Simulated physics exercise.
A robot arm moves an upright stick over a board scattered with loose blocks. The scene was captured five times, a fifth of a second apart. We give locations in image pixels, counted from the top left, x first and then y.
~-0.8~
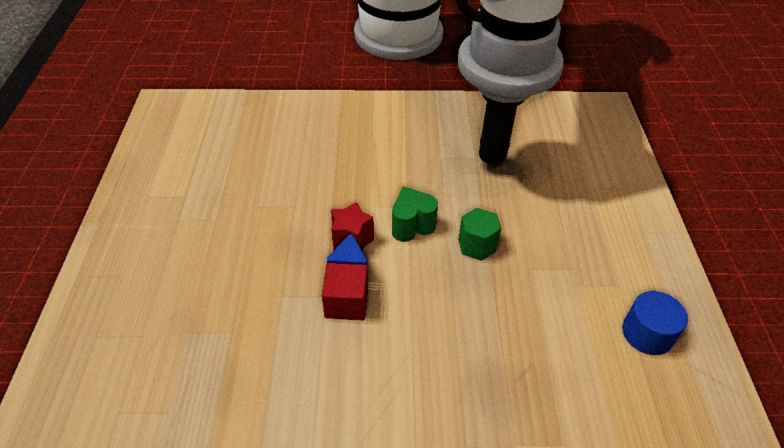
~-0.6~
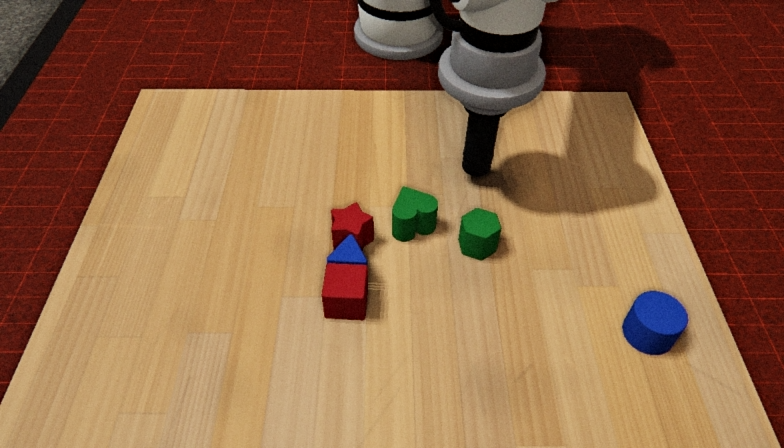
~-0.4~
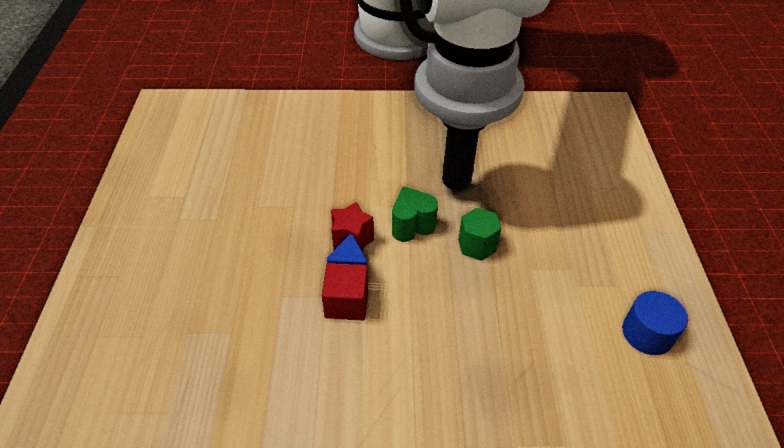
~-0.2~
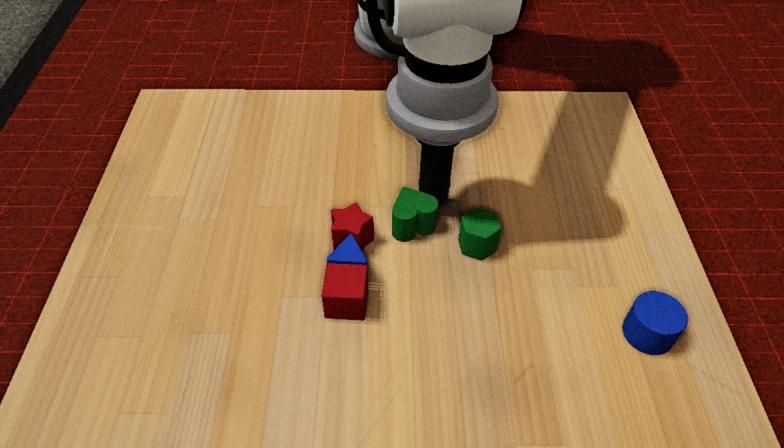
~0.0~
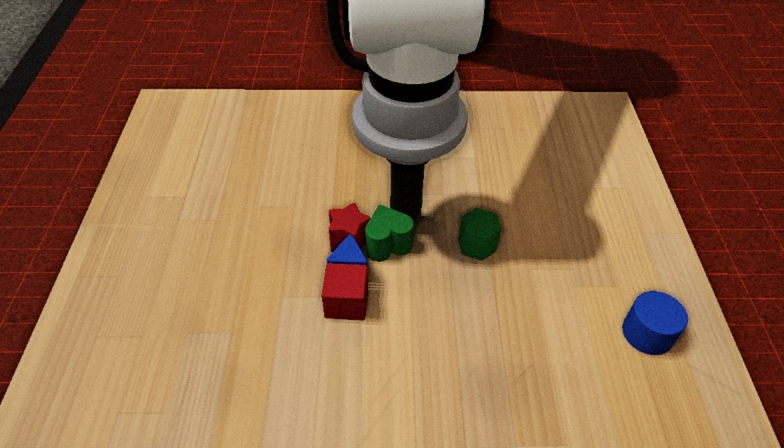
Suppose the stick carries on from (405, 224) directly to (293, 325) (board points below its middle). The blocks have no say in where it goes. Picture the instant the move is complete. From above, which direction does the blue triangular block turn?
Answer: Clockwise.
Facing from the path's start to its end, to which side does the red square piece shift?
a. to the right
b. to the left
Letter b.
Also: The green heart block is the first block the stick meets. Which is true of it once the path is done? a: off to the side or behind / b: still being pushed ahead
My answer is option b.
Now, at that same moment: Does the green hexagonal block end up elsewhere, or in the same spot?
At the end, its place is the same.
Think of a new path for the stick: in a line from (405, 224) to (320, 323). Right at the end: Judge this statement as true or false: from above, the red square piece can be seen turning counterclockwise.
That is true.
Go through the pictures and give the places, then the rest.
In the first frame, tip of the stick at (493, 156), middles of tops, red square piece at (345, 280), red star block at (350, 218), blue triangular block at (348, 251), green heart block at (413, 203), green hexagonal block at (482, 222).
In the second frame, stick at (476, 168), nothing pushed.
In the third frame, stick at (457, 181), nothing pushed.
In the fourth frame, stick at (433, 197), nothing pushed.
In the fifth frame, stick at (406, 214), red square piece at (345, 280), red star block at (348, 218), blue triangular block at (348, 251), green heart block at (388, 222), green hexagonal block at (482, 222).
The first path, step by step. One third of the way, stick at (370, 244); red square piece at (338, 291), turned 30° anticlockwise; red star block at (333, 220), turned 35° clockwise; blue triangular block at (310, 271), turned 30° anticlockwise; green heart block at (347, 254), turned 20° clockwise.
Two thirds of the way, stick at (332, 277); red square piece at (327, 329), turned 50° anticlockwise; red star block at (328, 222), turned 60° clockwise; blue triangular block at (281, 294), turned 35° clockwise; green heart block at (316, 294), turned 15° anticlockwise.
At the end, stick at (291, 315); red square piece at (325, 360), turned 95° anticlockwise; red star block at (328, 222), turned 60° clockwise; blue triangular block at (255, 303), turned 40° clockwise; green heart block at (285, 338), turned 45° anticlockwise; green hexagonal block unmoved.
